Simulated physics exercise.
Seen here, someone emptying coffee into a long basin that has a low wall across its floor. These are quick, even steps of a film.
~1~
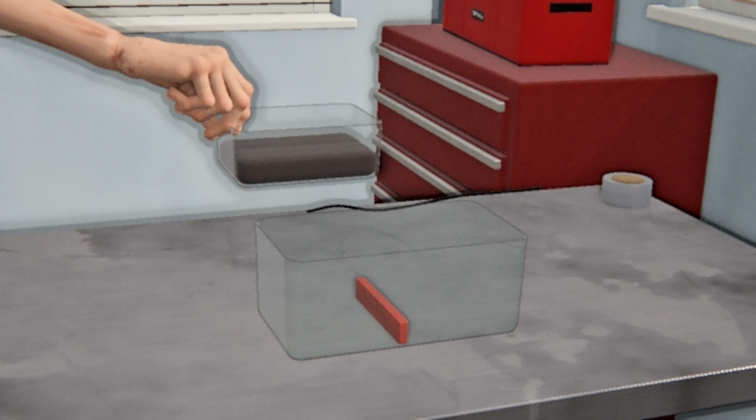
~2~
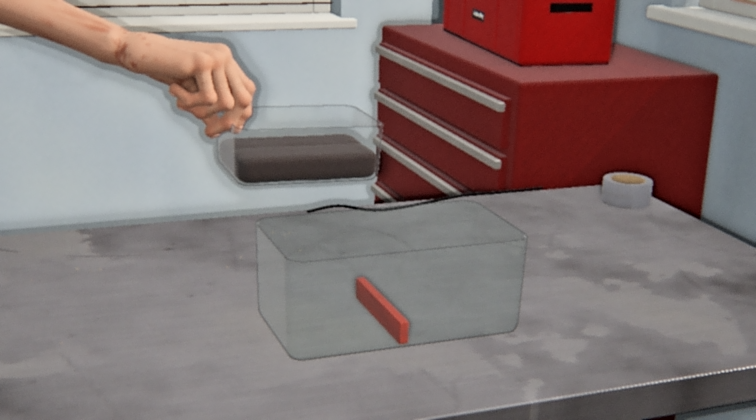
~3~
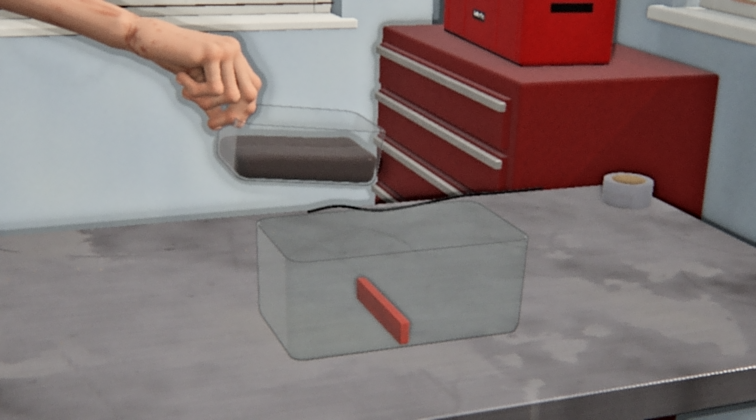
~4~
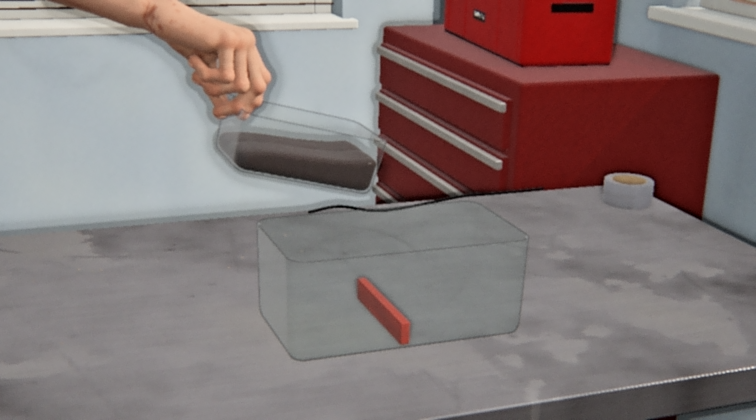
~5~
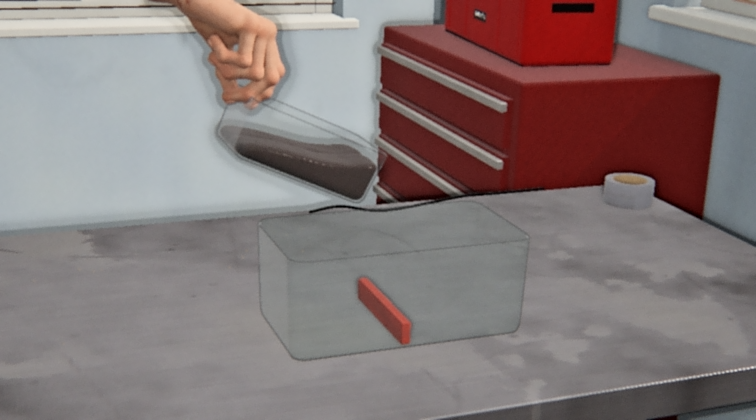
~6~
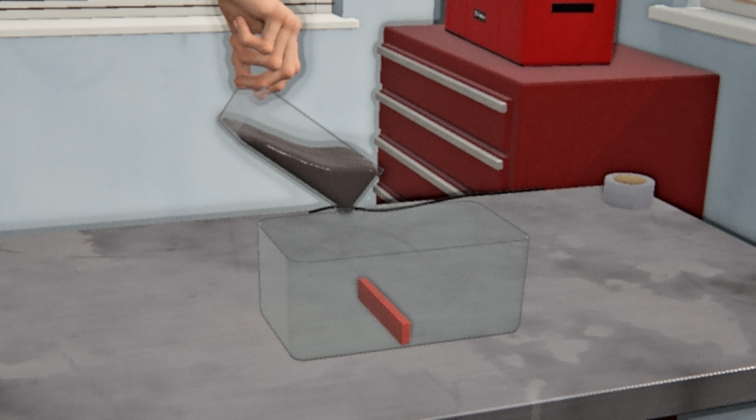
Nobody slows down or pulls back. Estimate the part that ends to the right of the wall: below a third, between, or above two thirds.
It comes to between a third and two thirds.
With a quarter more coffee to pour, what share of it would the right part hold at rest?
Near 60 %.
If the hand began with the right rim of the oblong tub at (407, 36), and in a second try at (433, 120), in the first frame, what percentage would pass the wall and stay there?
First some 75, then 80 per cent.
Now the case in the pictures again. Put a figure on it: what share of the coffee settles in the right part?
About 55 per cent.
A moment on, the oblong tub is tipped on its side and 11 per cent is still to pour, 21 is left of the wall and 35 right of it.
Next, the oblong tub is tipped on its side and 3 per cent is still to pour, 37 is left of the wall and 57 right of it.
Then the oblong tub is tipped on its side and 1 per cent is still to pour, 43 is left of the wall and 54 right of it.
Later the oblong tub is tipped on its side and 0 per cent is still to pour, 45 is left of the wall and 54 right of it.
In the end 45 per cent lies left of the wall, 54 right of it and 1 outside.
